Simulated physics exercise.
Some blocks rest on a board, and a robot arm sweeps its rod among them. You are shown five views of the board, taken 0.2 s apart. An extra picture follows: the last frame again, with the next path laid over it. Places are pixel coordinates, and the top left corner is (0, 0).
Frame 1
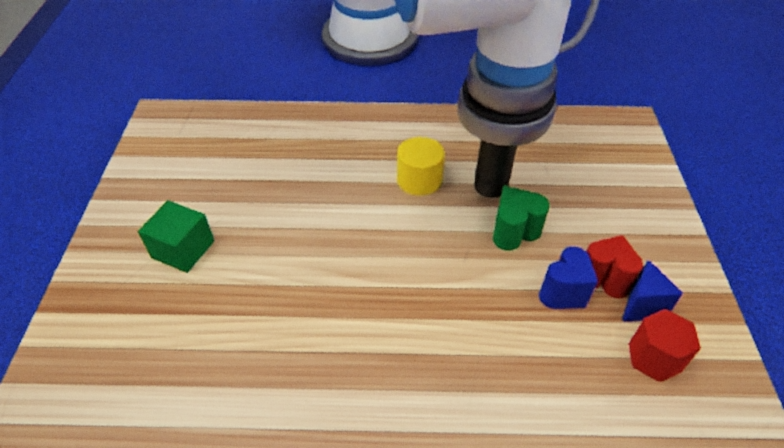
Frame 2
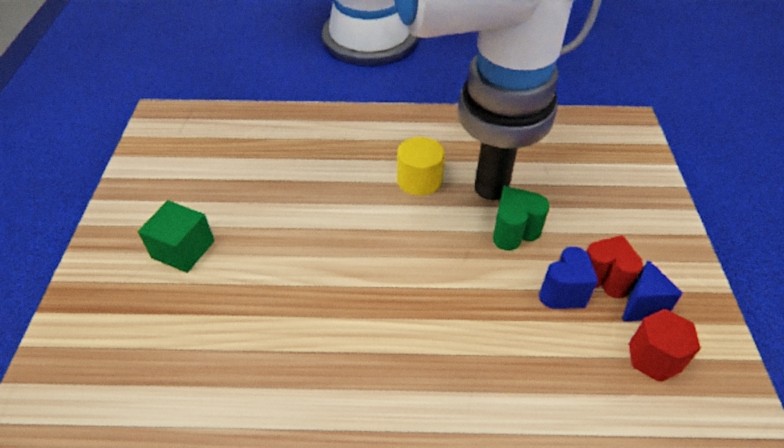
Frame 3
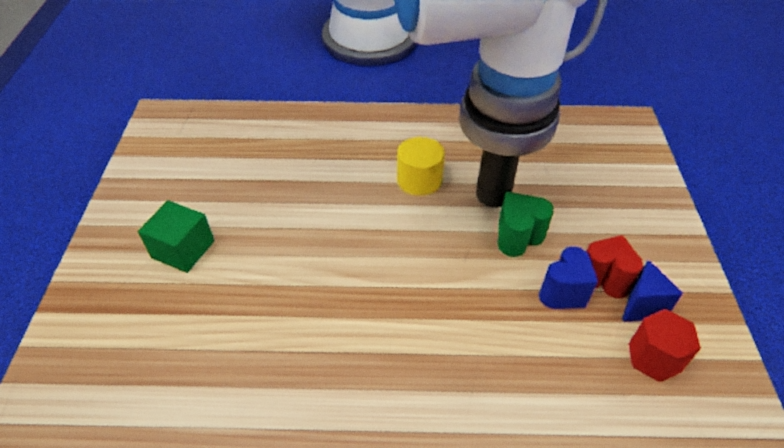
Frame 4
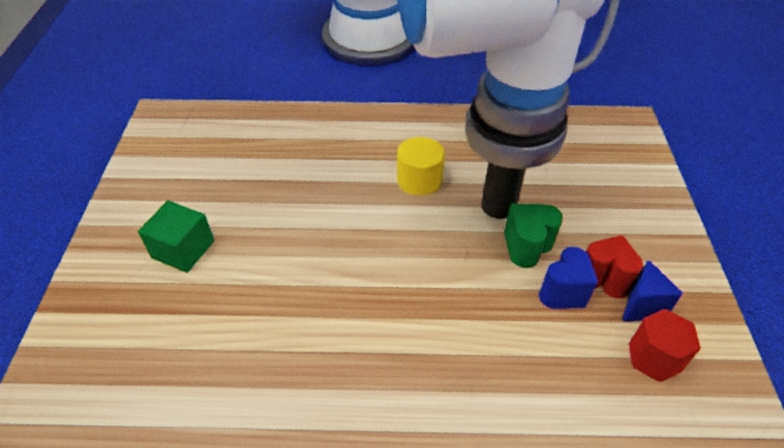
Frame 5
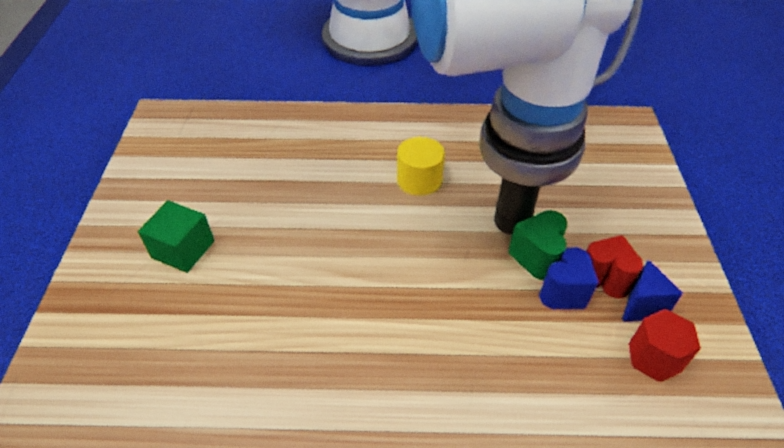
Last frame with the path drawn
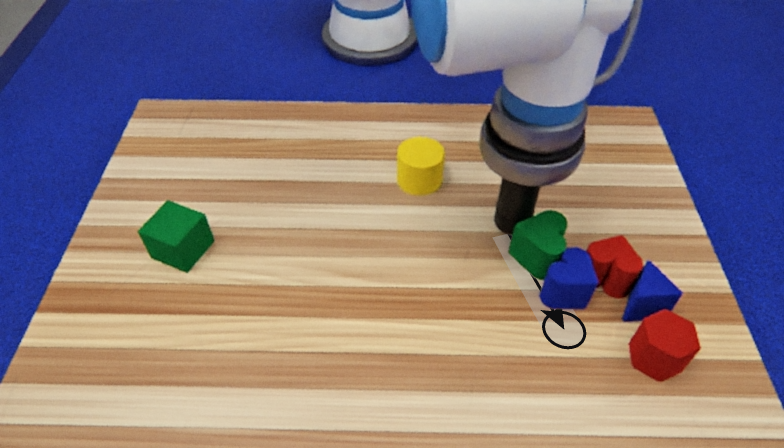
A robot arm's black rod slowly pushed a green heart-shaped block a short way down and to the right across the striped wooden board, right up close to the blue heart, while the other blocks stayed put.
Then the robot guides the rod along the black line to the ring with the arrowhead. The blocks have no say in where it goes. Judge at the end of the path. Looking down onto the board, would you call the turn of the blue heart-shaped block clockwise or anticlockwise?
Viewed from the top, it goes clockwise.
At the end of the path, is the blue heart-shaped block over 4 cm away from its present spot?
Yes, that is how it ends up.
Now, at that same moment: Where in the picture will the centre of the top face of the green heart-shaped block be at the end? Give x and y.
About (608, 279).
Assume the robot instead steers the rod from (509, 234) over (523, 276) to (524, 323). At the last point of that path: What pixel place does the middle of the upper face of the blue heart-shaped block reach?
It is going to be at (611, 298).
The drawn path runs from (509, 234) directly to (564, 330).
The first path, step by step. One third of the way, rod at (529, 253); green heart-shaped block at (572, 256), turned 30° anticlockwise; blue heart-shaped block at (601, 292), turned 30° clockwise.
Two thirds of the way, rod at (549, 286); green heart-shaped block at (599, 276), turned 60° anticlockwise; blue heart-shaped block at (623, 312), turned 40° clockwise; red heart-shaped block at (629, 255), turned 20° anticlockwise; blue triangle at (663, 282), turned 25° clockwise.
At the end, rod at (569, 319); green heart-shaped block at (608, 279), turned 70° anticlockwise; blue heart-shaped block at (628, 316), turned 35° clockwise; red heart-shaped block at (632, 253), turned 25° anticlockwise; blue triangle at (669, 282), turned 25° clockwise.
